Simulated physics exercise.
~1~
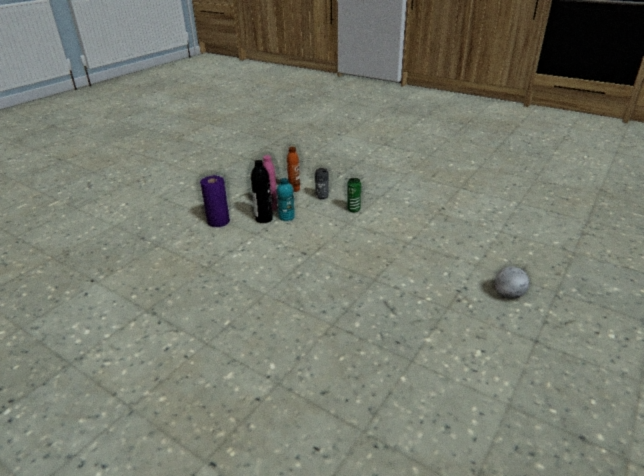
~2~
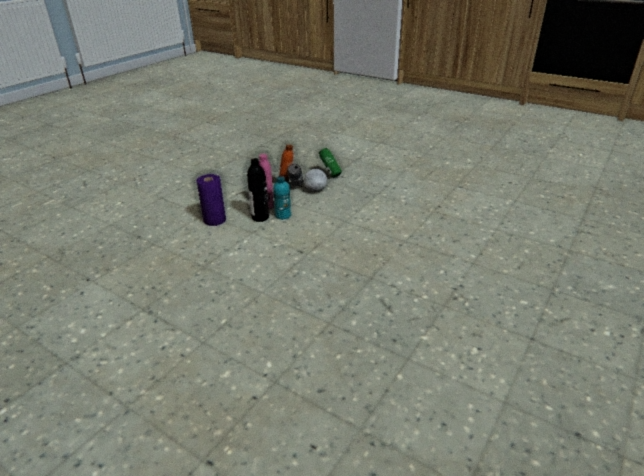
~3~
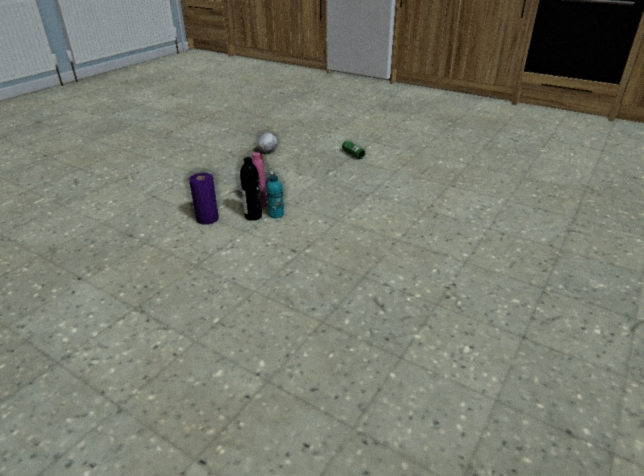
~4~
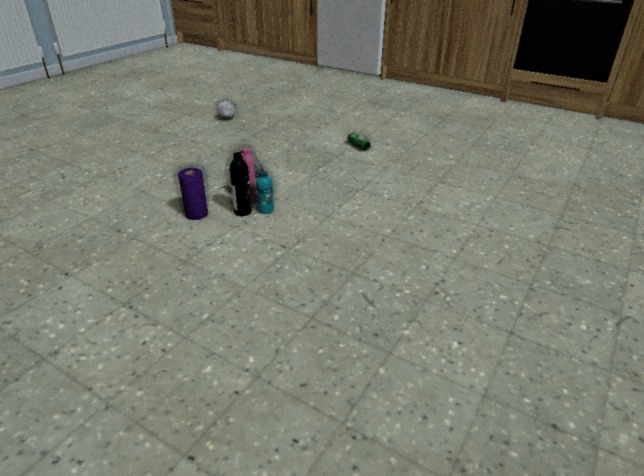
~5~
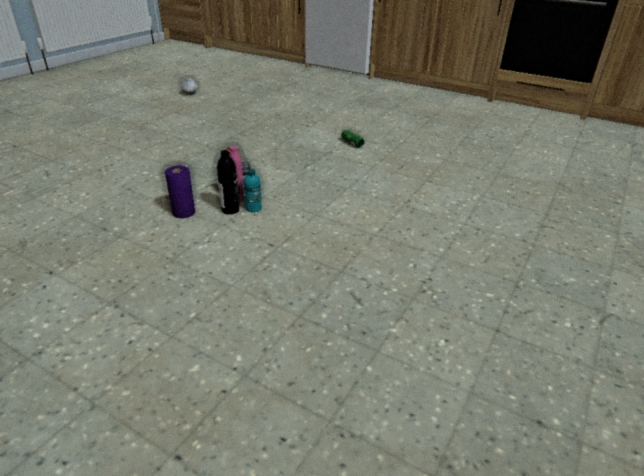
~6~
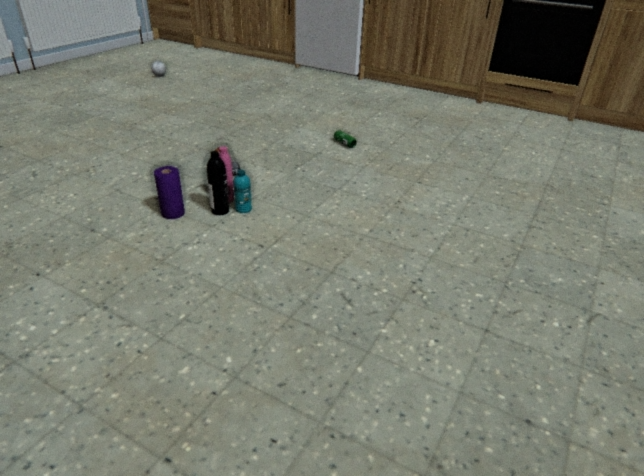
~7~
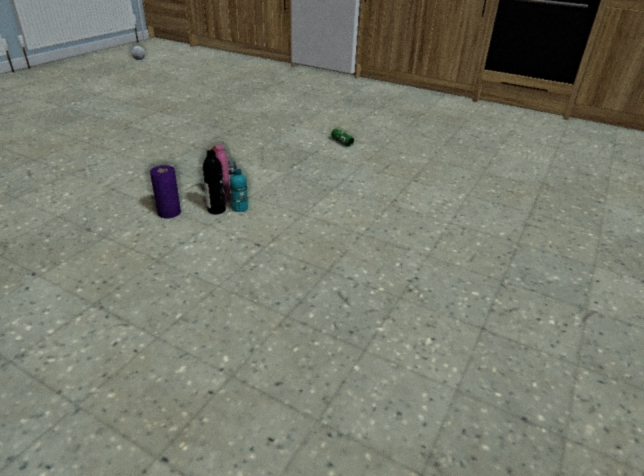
To begin with, a cluster of bottles, cans and a purple roll stands on a speckled tile floor, with a white ball off to the right. The ball rolls left and away from the viewer into the back of the group, where the green can, the grey can and the orange bottle tip over. The green can comes to lie behind and to the right, while the ball rolls on past the group toward the far left wall. At the end, the purple roll and the black, pink and turquoise bottles still stand, with the ball far off at upper left.
